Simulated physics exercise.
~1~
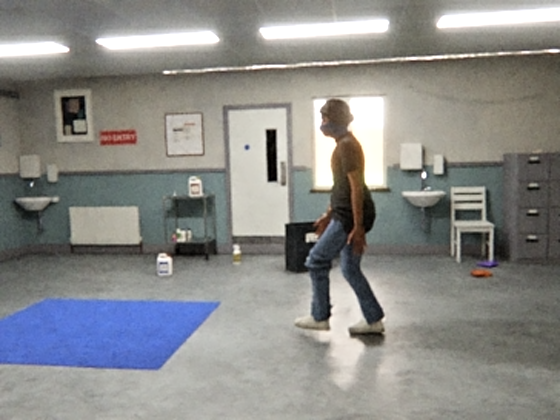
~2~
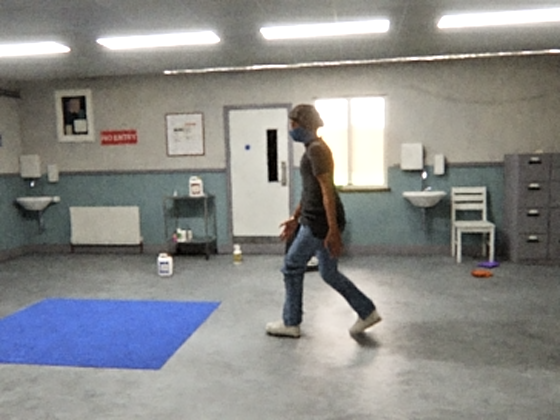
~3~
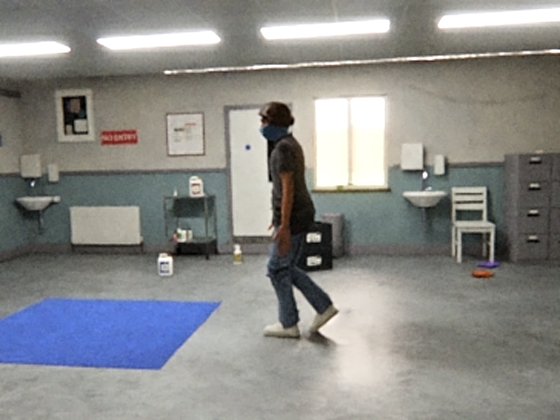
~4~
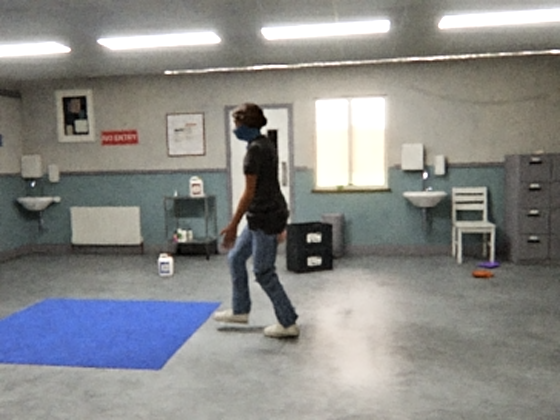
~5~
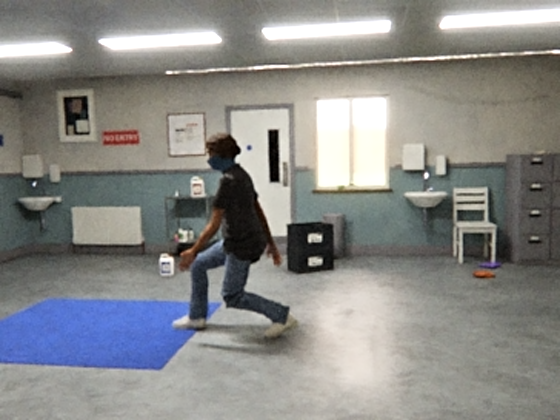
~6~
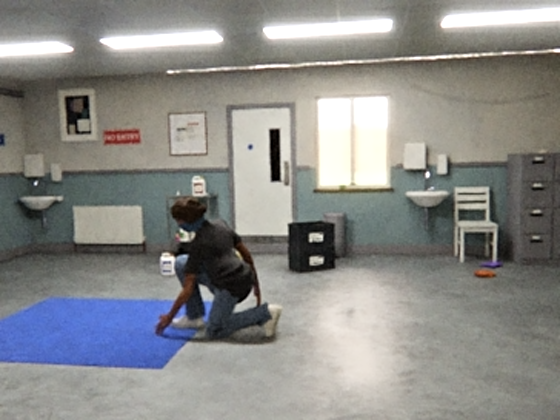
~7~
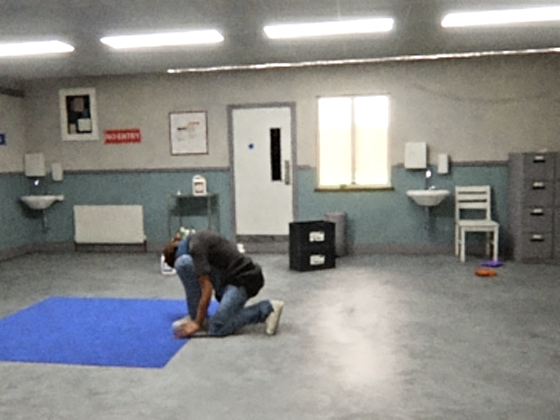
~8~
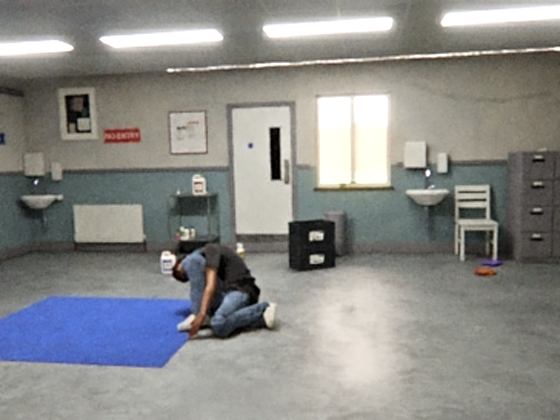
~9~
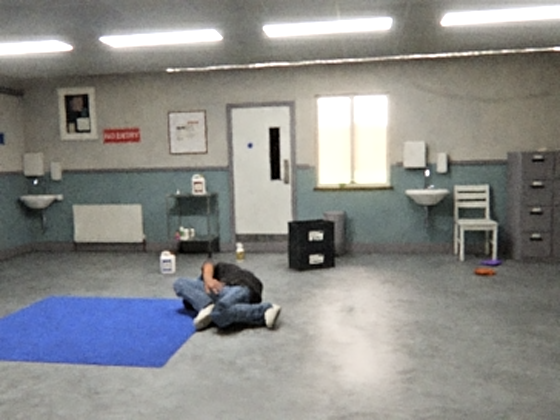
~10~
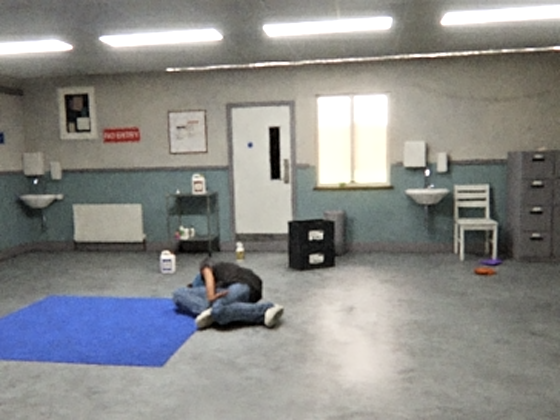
In a grey-floored room with sinks, a door and a bright window along the back wall, a person in a dark top, jeans and a face covering walks left towards a blue mat. Near its closest edge the person's knees bend and the body sinks. One knee reaches the floor while a hand hangs low by the mat, and the torso folds forward with the head dropping. The person then slumps down into a low, curled heap. At the end the person lies still, hips short of the mat's near edge and head across it.
